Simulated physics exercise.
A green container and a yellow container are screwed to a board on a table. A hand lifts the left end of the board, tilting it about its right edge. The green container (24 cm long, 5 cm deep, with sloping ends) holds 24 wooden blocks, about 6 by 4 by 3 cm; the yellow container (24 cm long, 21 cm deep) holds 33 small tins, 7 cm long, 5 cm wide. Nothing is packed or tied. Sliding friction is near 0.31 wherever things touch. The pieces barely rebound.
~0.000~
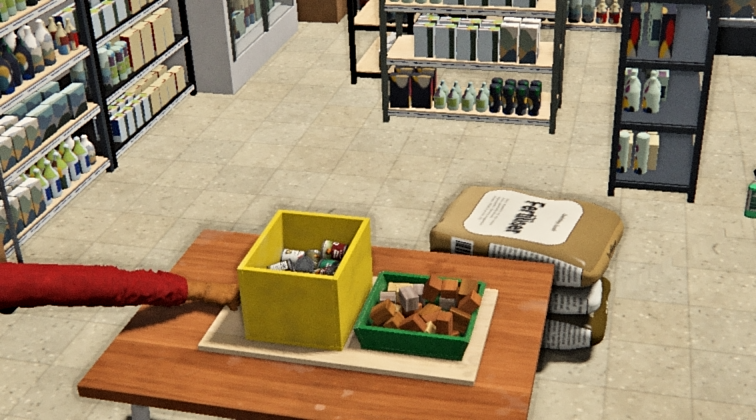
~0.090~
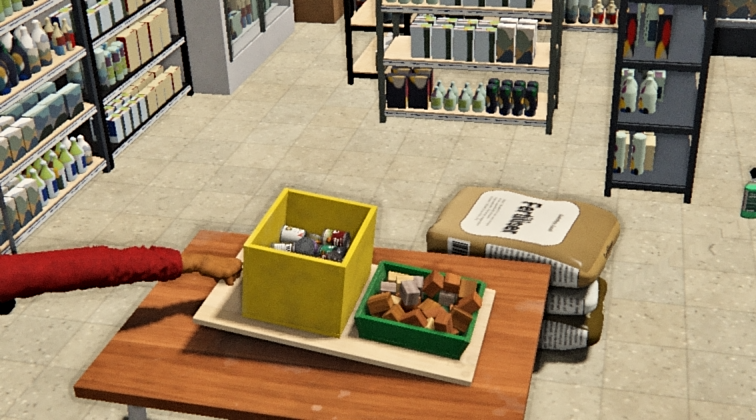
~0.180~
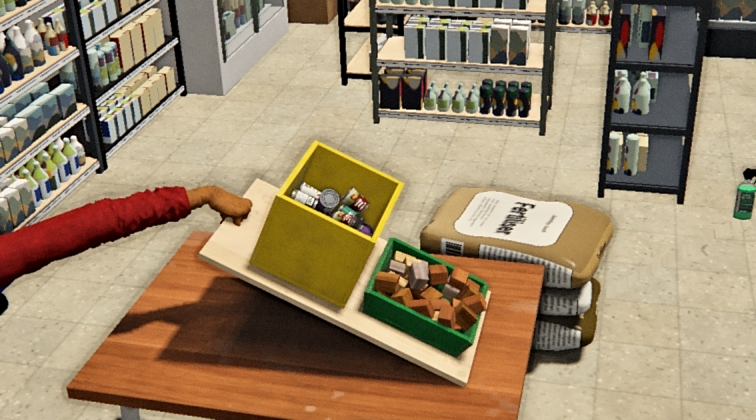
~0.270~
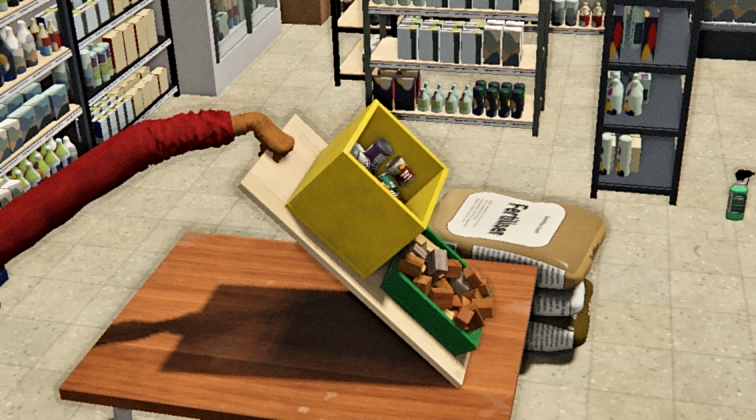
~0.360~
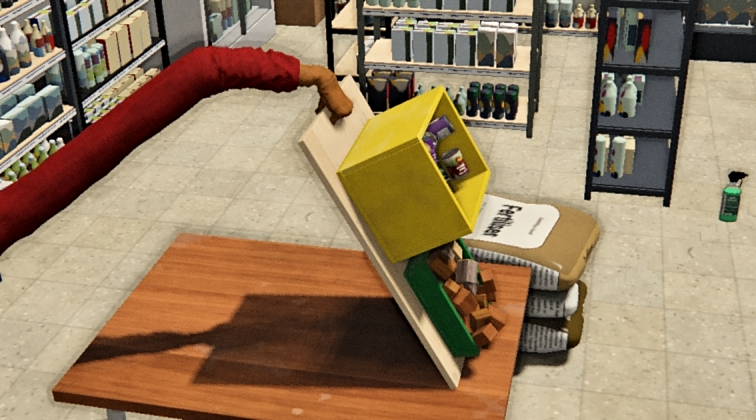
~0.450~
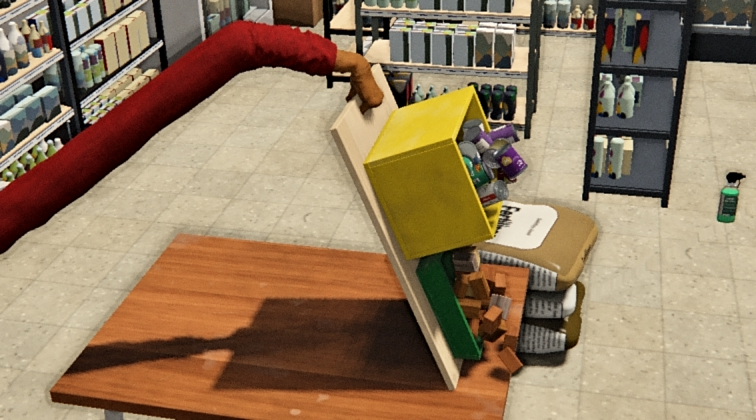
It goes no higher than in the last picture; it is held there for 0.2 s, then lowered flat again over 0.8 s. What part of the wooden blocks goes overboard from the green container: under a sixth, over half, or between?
Upwards of half of the wooden blocks leave the green container.
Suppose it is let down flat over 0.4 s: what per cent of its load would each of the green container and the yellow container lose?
In that case green container 90, yellow container 70 per cent.
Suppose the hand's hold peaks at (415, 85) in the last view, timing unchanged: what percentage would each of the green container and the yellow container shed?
Then green container 100, yellow container 90 per cent.
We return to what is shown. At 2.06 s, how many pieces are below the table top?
About 35.
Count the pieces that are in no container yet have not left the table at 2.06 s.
Some 1 pieces.
After 0.71 s, tilt 67°; green container 6 in, 18 out and yellow container 14 in, 19 out.
After 1.03 s, tilt 37°; green container 6 in, 18 out and yellow container 13 in, 20 out.
After 1.48 s, tilt 0°; green container 6 in, 18 out and yellow container 13 in, 20 out.
Final count (at 2.06 s), green container 6 in, 18 out and yellow container 13 in, 20 out. Asked share, 18 of 24, 75 per cent.
